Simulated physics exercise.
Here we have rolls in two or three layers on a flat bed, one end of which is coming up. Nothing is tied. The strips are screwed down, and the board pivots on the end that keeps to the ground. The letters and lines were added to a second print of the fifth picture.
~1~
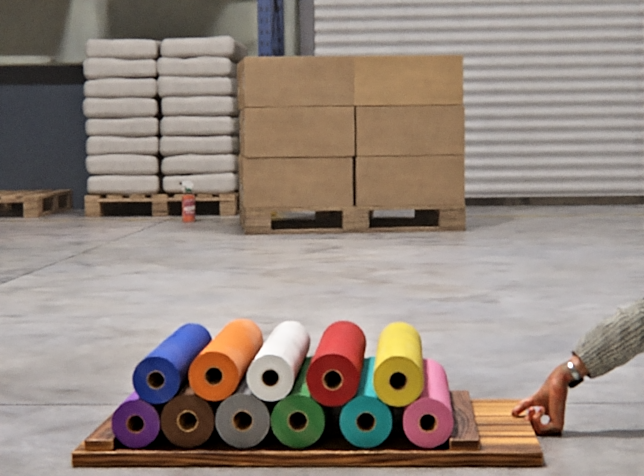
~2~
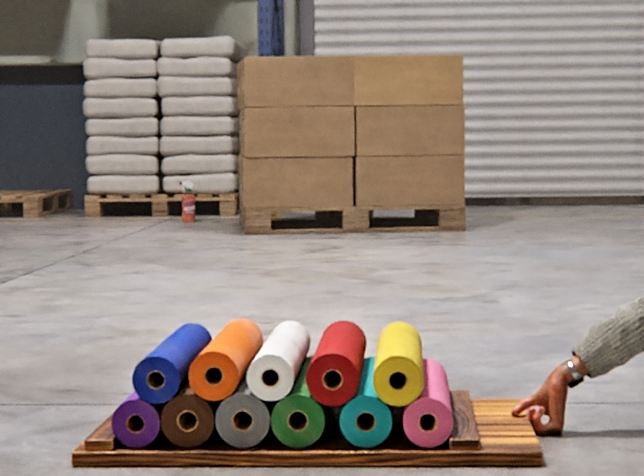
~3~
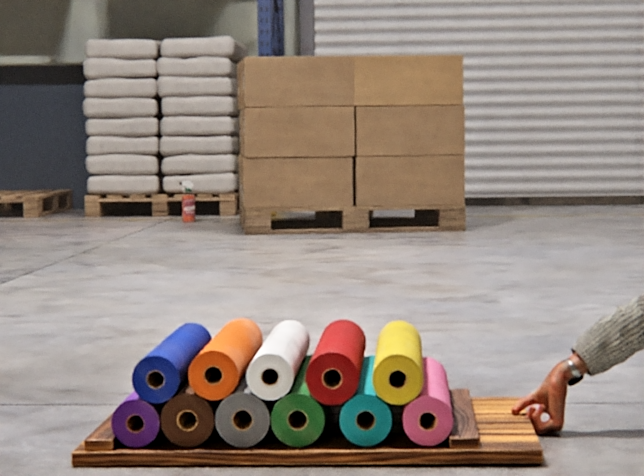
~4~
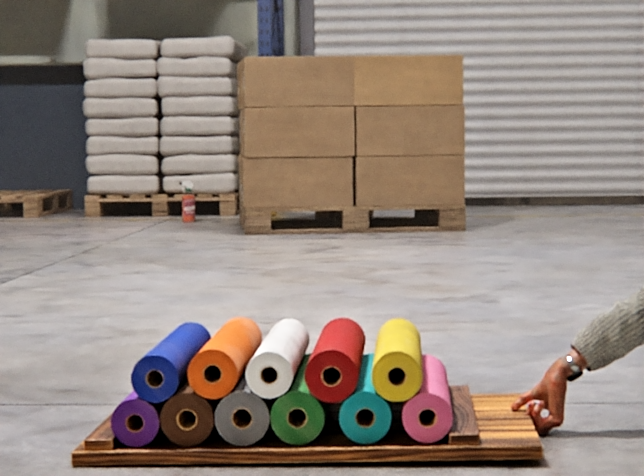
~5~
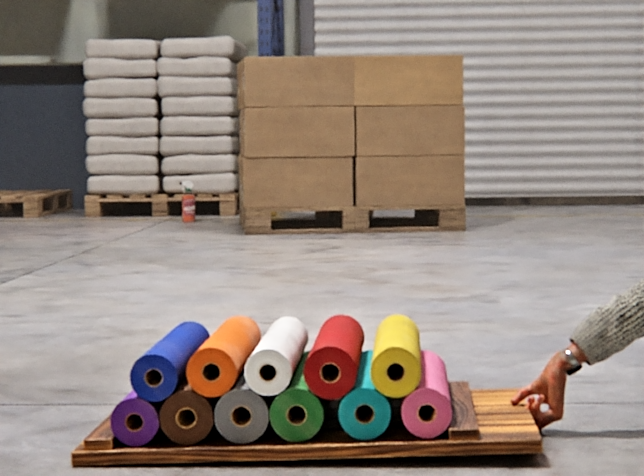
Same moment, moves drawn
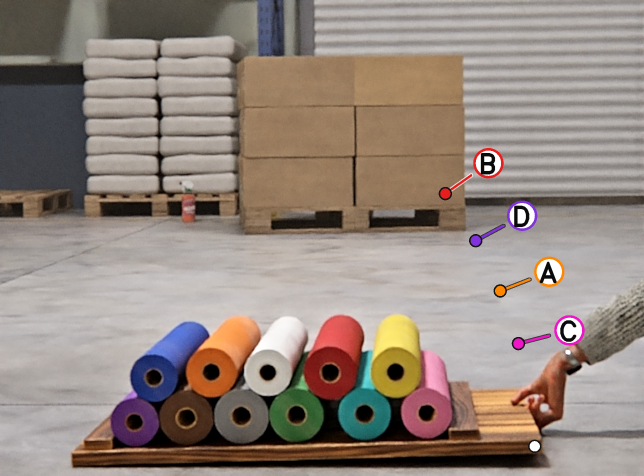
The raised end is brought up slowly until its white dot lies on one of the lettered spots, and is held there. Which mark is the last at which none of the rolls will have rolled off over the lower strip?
Lift it to A and no more.
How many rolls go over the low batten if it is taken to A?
The count is none.
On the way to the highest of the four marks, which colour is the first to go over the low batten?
It is the blue one.
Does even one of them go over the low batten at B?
At B: Yes.
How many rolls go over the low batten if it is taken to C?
At C the number is none.
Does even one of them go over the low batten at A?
No, at A.
On the marked copy, A at (500, 291); B at (445, 194); C at (518, 344); D at (476, 241); the white dot at (535, 446).
Taking A. A third of the way, board at 15°.
Two thirds of the way, board at 21°.
When it is over, board at 21°, none over the low batten.
As for the rest, B eleven over the low batten; C none over the low batten; D one over the low batten (blue).
